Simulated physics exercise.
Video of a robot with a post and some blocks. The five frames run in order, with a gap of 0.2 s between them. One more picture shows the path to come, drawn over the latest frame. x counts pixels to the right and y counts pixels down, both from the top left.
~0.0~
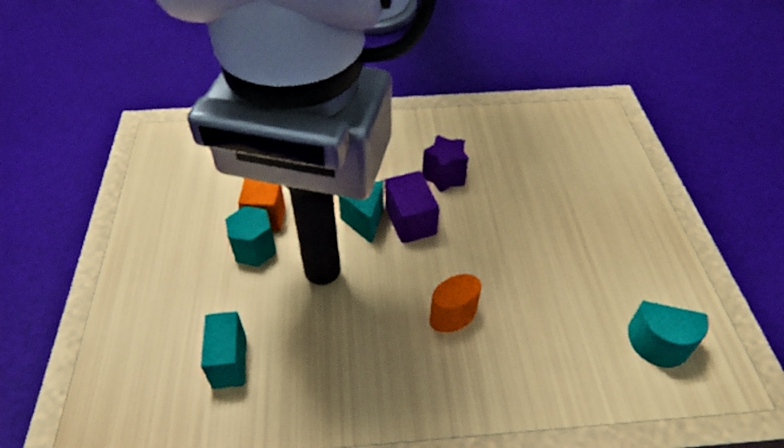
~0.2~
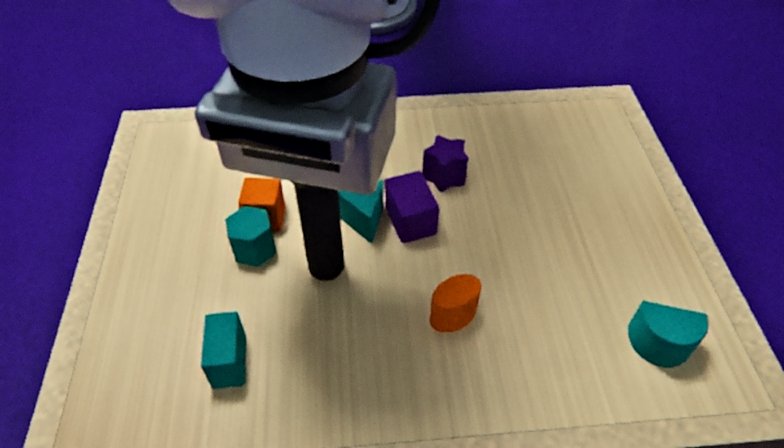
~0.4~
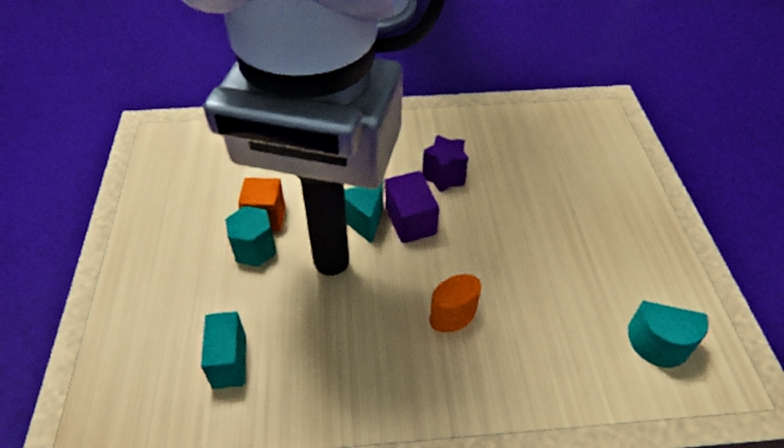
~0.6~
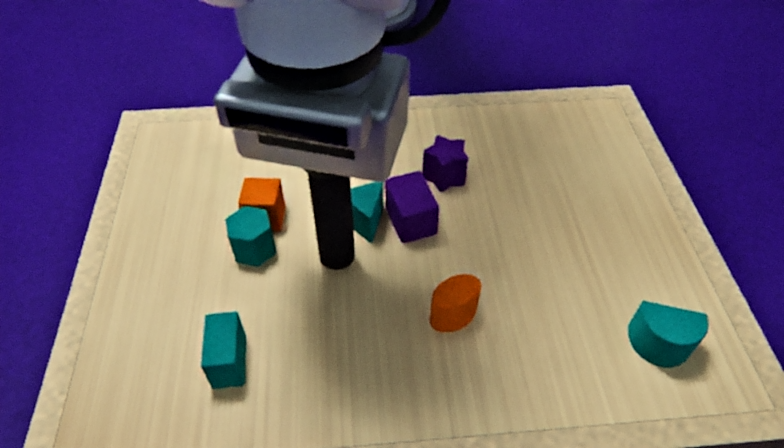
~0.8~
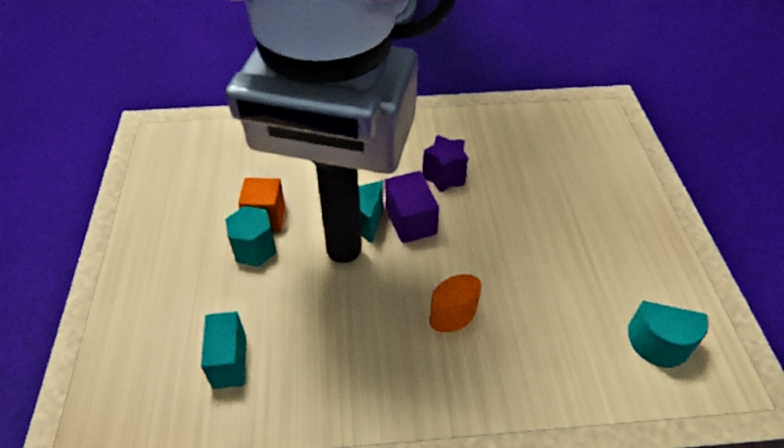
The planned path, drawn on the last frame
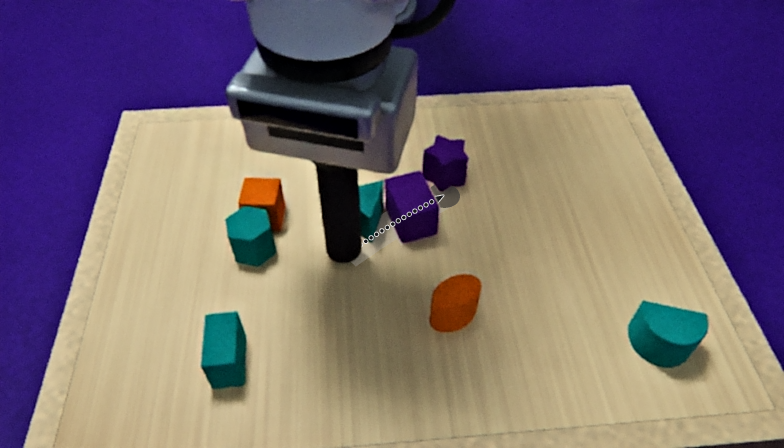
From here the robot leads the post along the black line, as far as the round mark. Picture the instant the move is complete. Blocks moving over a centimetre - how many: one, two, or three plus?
3 or more blocks.
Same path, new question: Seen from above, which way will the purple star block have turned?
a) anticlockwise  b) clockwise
Choice a: Anticlockwise.
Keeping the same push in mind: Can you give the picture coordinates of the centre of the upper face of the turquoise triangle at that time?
Around (378, 172).
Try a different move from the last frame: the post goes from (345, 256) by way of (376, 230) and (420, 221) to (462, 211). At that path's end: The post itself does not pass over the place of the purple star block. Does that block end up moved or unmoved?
Once the path is done, it is somewhere new.
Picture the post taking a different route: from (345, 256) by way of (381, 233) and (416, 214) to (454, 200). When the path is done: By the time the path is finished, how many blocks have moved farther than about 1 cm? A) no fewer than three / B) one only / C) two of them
The answer is A.
Path on the board, from (345, 256) over (378, 233) and (411, 213) to (443, 195).
The first path, step by step. One third of the way, post at (378, 227); turquoise triangle at (372, 180), turned 30° anticlockwise.
Two thirds of the way, post at (412, 206); turquoise triangle at (378, 172), turned 70° anticlockwise; purple oblong at (446, 175); purple star block at (456, 143), turned 20° anticlockwise.
At the end, post at (444, 189); turquoise hexagonal block in place; turquoise triangle at (378, 172), turned 75° anticlockwise; purple oblong at (480, 160); purple star block at (471, 129), turned 65° anticlockwise.
